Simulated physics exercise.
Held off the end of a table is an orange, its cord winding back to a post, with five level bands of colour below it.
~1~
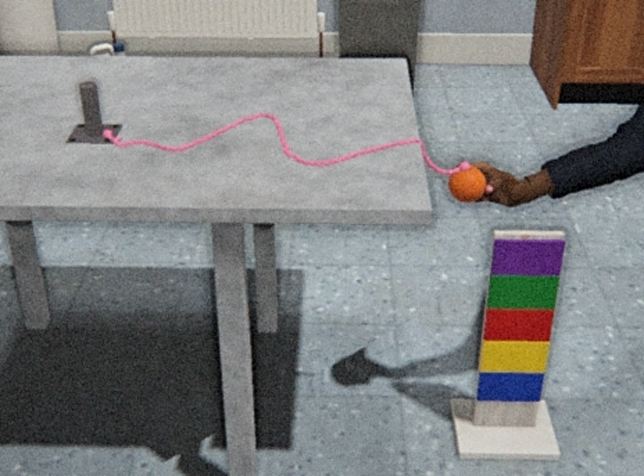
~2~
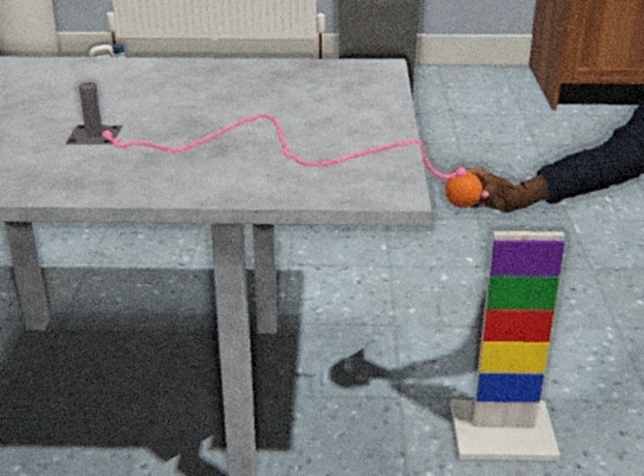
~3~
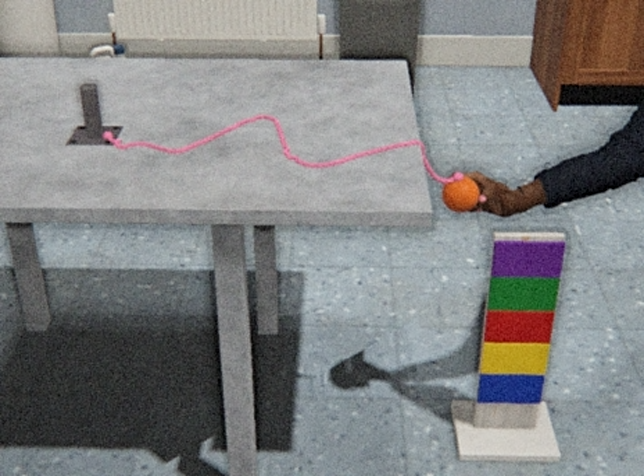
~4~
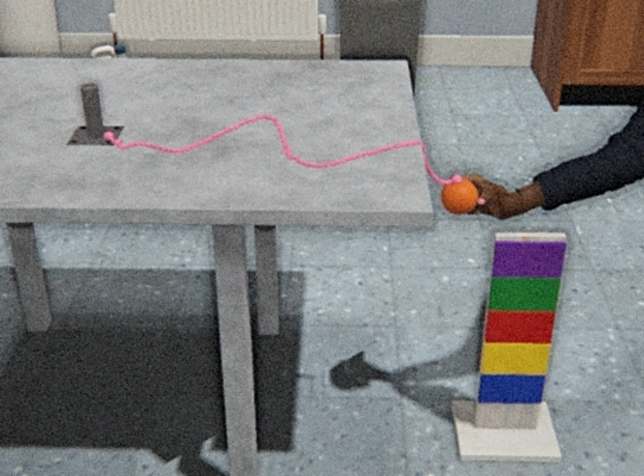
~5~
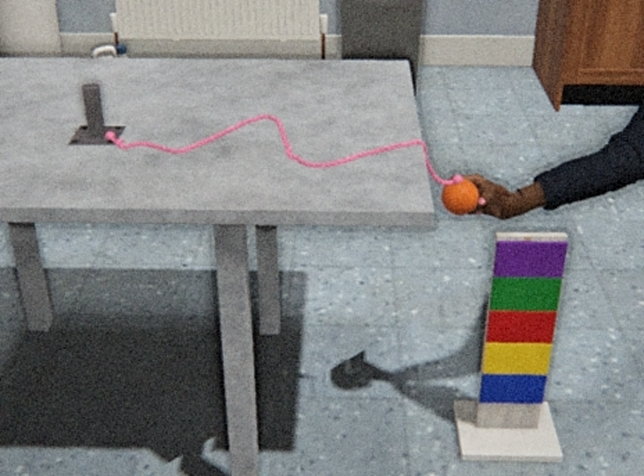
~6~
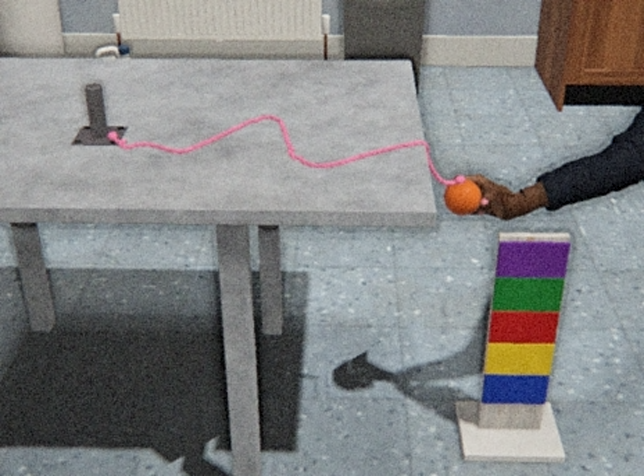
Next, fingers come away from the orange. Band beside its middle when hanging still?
Yellow.
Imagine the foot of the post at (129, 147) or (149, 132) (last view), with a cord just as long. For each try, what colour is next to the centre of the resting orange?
Result 1: Blue. Result 2: Blue.
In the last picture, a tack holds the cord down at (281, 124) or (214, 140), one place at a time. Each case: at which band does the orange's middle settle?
Going through them one at a time, the answers are green; red.
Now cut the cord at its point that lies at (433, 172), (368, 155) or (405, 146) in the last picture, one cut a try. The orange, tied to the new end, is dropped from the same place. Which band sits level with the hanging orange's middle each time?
Results, first to last: Red; purple; green.
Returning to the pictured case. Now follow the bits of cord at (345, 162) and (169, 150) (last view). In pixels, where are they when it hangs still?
Well, the first one sits at (420, 226), and the second one sits at (202, 139).
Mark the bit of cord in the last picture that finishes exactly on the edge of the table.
It's the piece you see at (293, 150).
Soon after, orange near (397, 342); level with yellow.
Then, orange near (420, 370); level with yellow.
At rest, orange near (410, 367); level with yellow. Its centre hangs level with the yellow band.
